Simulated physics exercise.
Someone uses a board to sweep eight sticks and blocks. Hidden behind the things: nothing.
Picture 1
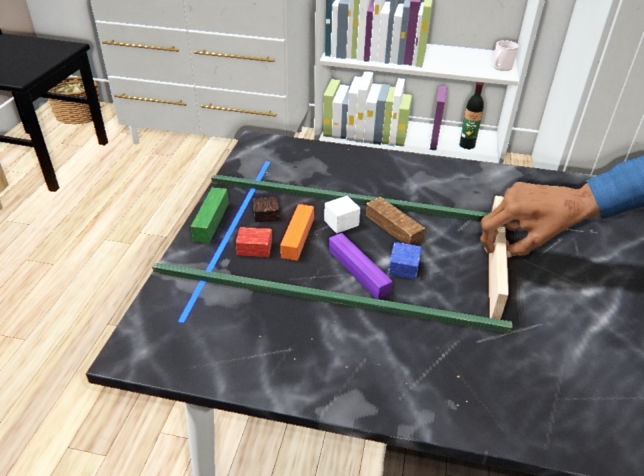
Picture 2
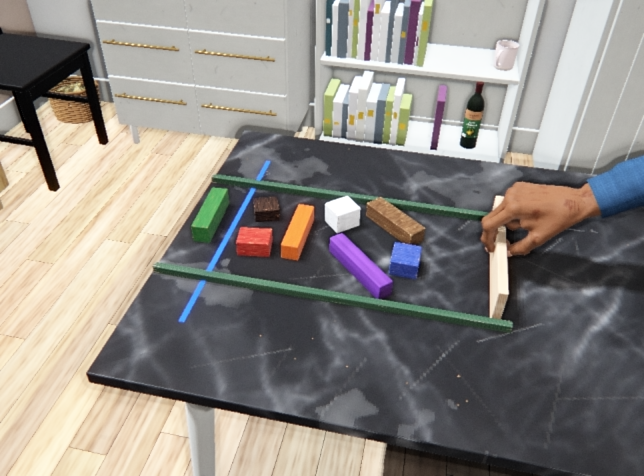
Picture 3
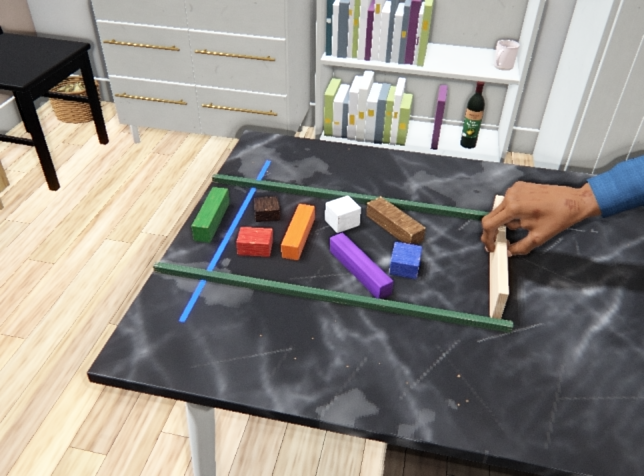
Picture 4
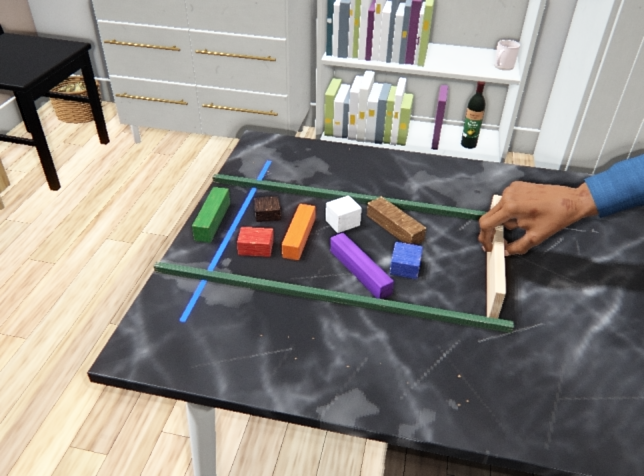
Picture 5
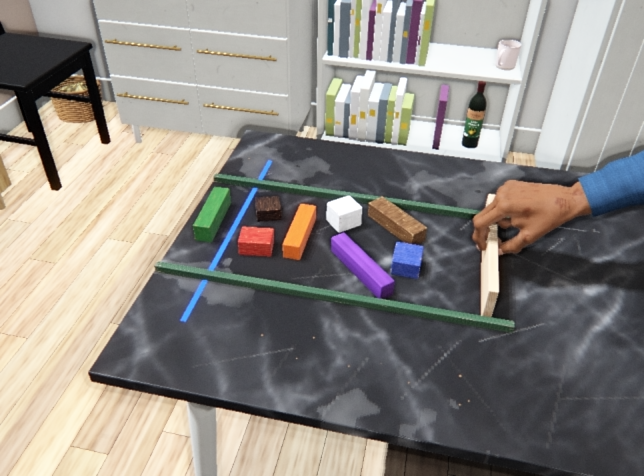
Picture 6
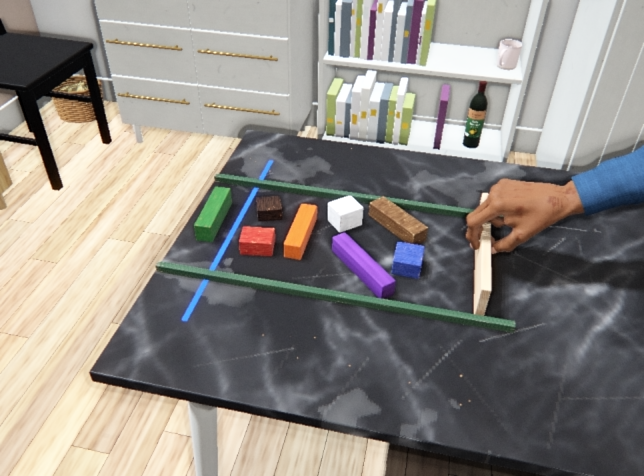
A room with a pale wood floor, drawers and a bookshelf is seen from above, looking down on a dark marbled table. Between two green rails lie red, black, orange, white, brown, purple and blue blocks, with a green one at the left beyond a blue tape line. A hand at the right holds an upright pale board still, then slides it slightly left, while the blocks stay put.
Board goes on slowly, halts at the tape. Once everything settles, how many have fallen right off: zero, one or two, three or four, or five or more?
By then, three or four have fallen off.
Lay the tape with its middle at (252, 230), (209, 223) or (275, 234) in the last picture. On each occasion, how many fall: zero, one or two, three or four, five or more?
Try 1 - 3 or 4; try 2 - more than four; try 3 - one or two.
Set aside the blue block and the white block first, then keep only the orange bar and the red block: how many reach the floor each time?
Try one: 3; try two: 2.
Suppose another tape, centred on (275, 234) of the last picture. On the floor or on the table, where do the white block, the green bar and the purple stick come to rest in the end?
White block: Stays in place; green bar: Goes down; purple stick: Stays in place.
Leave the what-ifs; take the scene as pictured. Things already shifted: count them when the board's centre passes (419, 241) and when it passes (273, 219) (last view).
The first number is 2, the next one 8.
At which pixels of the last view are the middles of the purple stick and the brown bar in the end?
(195, 238) and (238, 198).
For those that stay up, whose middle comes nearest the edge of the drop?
That's the white block.
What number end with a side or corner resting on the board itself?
3 in contact.
Soon after, none off yet; green bar at rest near (214, 213); black block at rest near (269, 209); red block at rest near (257, 241).
After that, none off yet; green bar displaced a little near (203, 211); black block displaced about its own width near (245, 200); red block displaced well along near (211, 230).
In the end, the number that fall off is three or four; gone, orange bar, red block, black block and green bar.
